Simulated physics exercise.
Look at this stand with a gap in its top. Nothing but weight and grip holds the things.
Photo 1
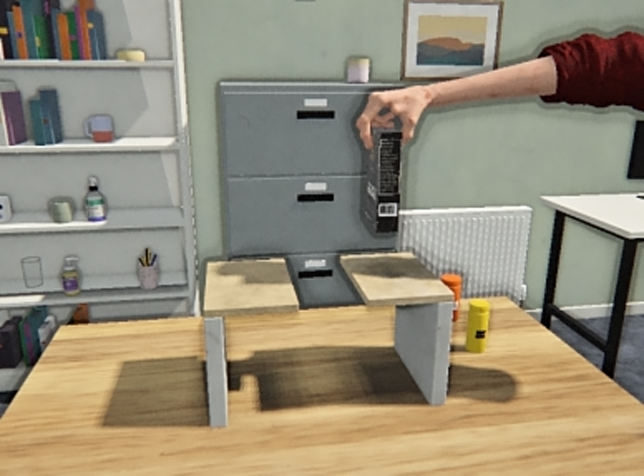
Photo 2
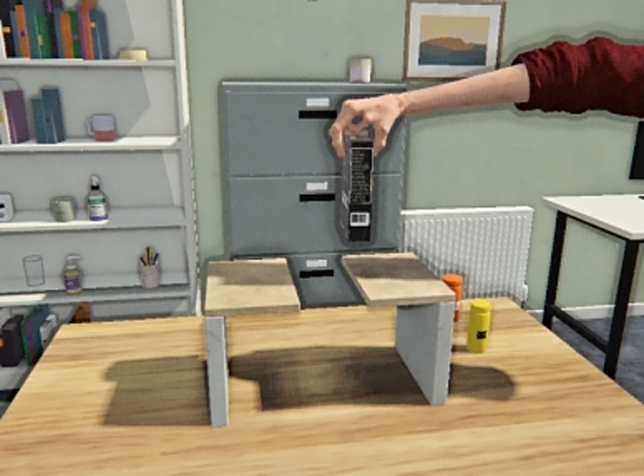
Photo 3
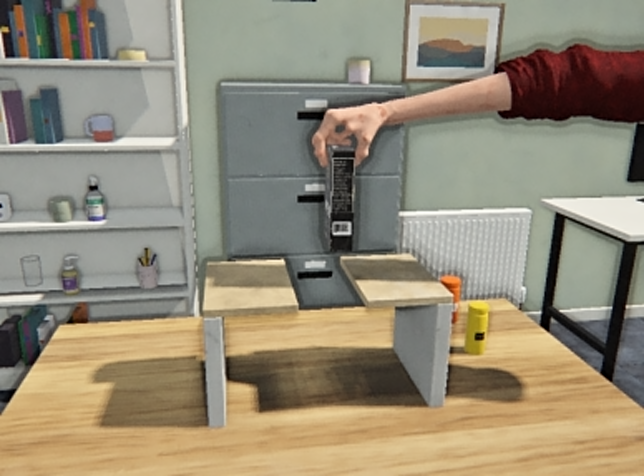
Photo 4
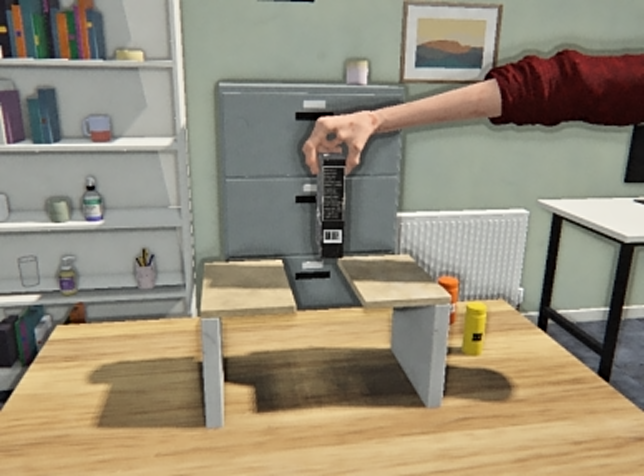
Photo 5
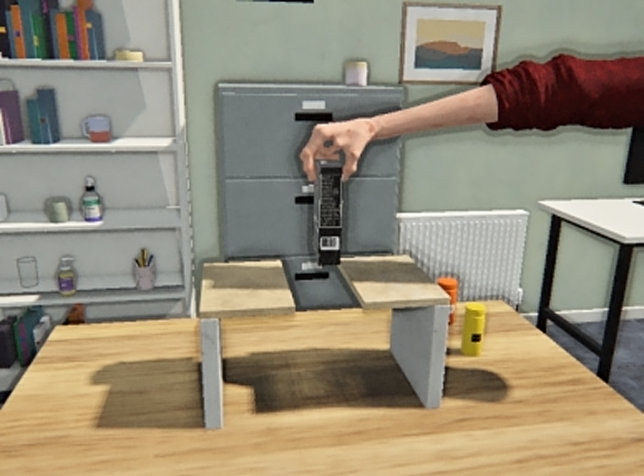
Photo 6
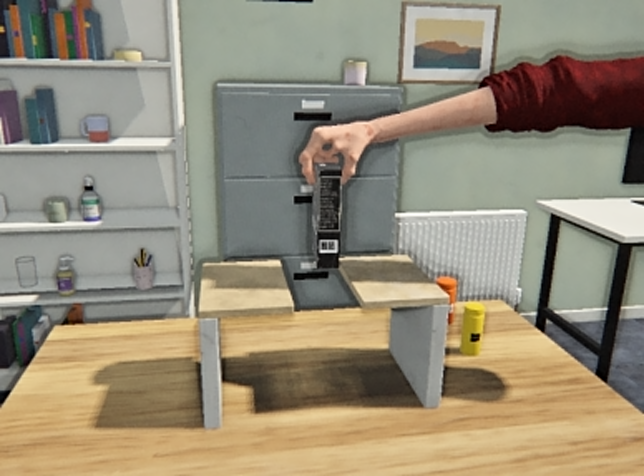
To begin with, a hand in a dark red sleeve holds a black packet upright above the right side of a small stand with a gap in its top. The hand carries the packet left and slightly down, then slows, lowering it a little over the gap.
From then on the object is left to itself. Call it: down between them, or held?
Down.
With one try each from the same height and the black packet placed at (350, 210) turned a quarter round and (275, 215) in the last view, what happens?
First try it gets held up; second try it gets held up.
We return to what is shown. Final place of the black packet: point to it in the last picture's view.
At about (323, 343).
Then, 0.32 s after the last picture, black packet slid well along near (324, 329).
Then, 0.66 s after the last picture, black packet slid well along near (323, 343).
At rest, moved from the start, black packet; the other 2 in place. Seen from the same camera at the end, black packet near (323, 343). The packet reaches the table.
